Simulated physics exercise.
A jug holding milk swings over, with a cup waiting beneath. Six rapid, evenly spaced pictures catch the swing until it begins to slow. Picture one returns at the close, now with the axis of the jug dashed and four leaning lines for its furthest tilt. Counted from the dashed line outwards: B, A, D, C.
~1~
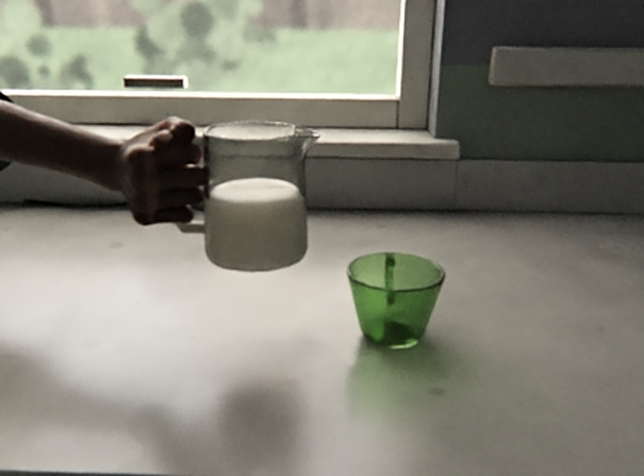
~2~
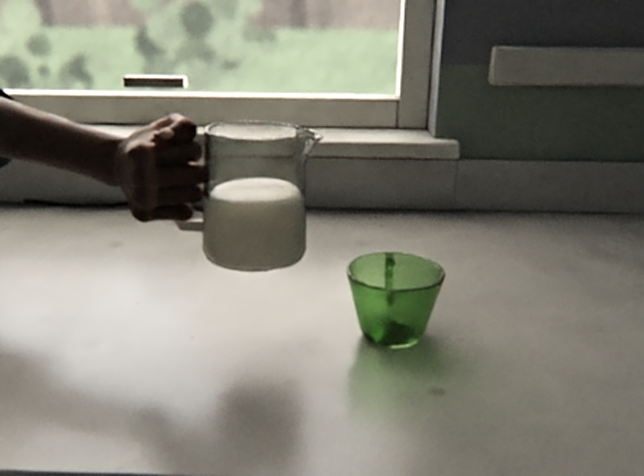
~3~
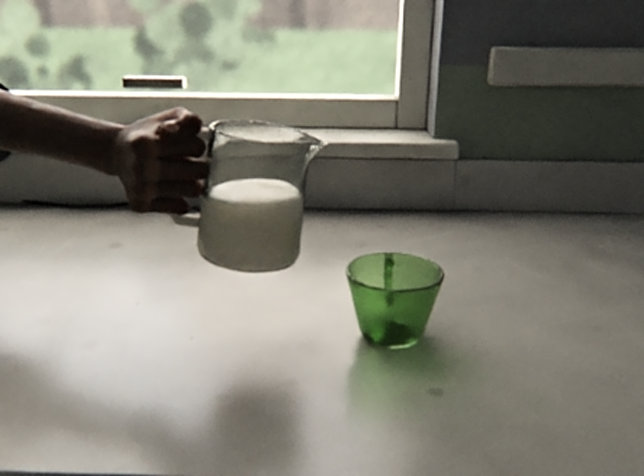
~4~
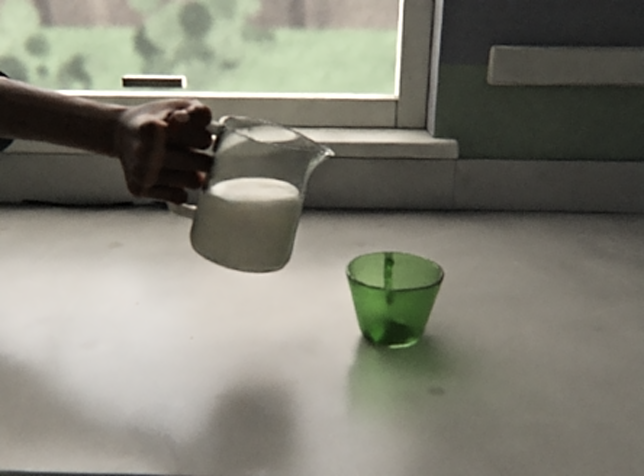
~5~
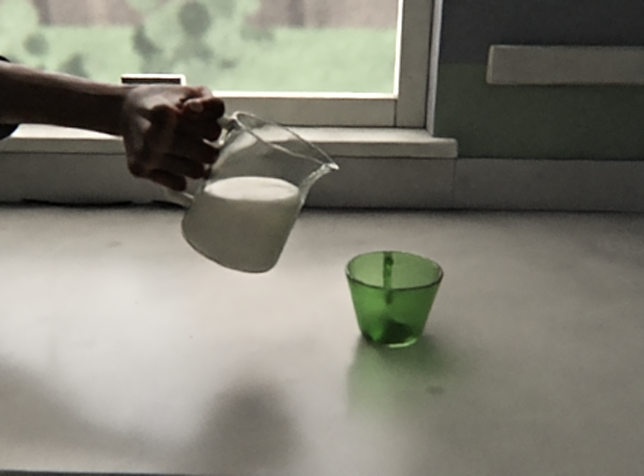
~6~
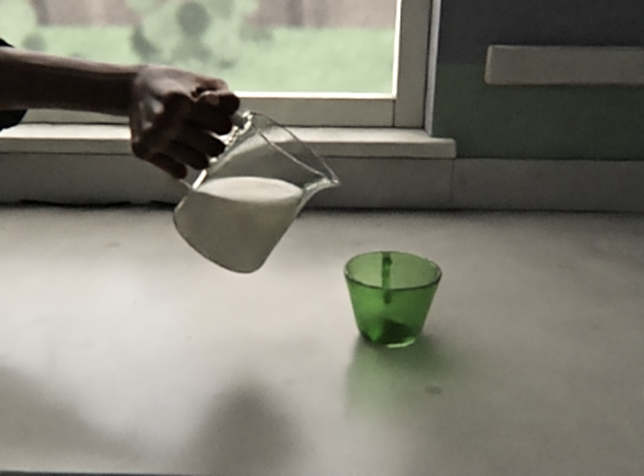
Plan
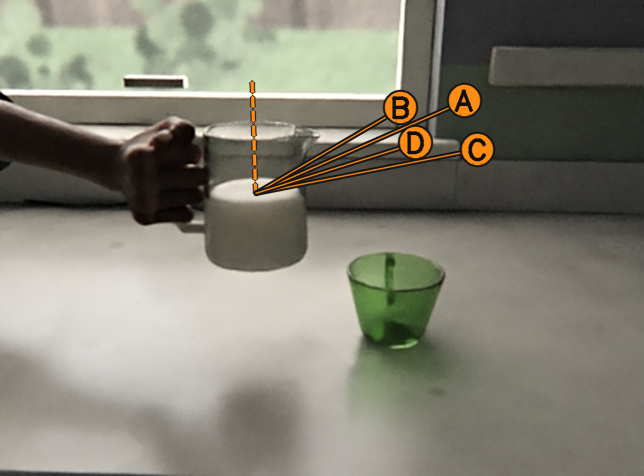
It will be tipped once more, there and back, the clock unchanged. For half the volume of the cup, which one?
The answer is line D.
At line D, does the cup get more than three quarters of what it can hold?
No, less.
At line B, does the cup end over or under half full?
Under half.
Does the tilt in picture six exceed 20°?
Yes, it does.
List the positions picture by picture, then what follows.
In the first picture, upright, lip at (319, 134); rim of the cup round (396, 270); nothing has left yet.
In the second picture, upright, lip at (321, 136); nothing has left yet.
In the third picture, tipped about 7°, lip at (325, 143); nothing has left yet.
In the fourth picture, tipped about 15°, lip at (332, 154); nothing has left yet.
In the fifth picture, tipped about 25°, lip at (337, 167); nothing has left yet.
In the sixth picture, tipped about 36°, lip at (338, 182); nothing has left yet.
On the marked copy, A at (449, 107); B at (386, 117); C at (460, 152); D at (399, 148).
Choosing A, the cup ends with about 31 % of what it can hold.
Choosing B, the cup ends with about 16 % of what it can hold.
Choosing C, the cup ends with about 69 % of what it can hold.
Choosing D, the cup ends with about 51 % of what it can hold.
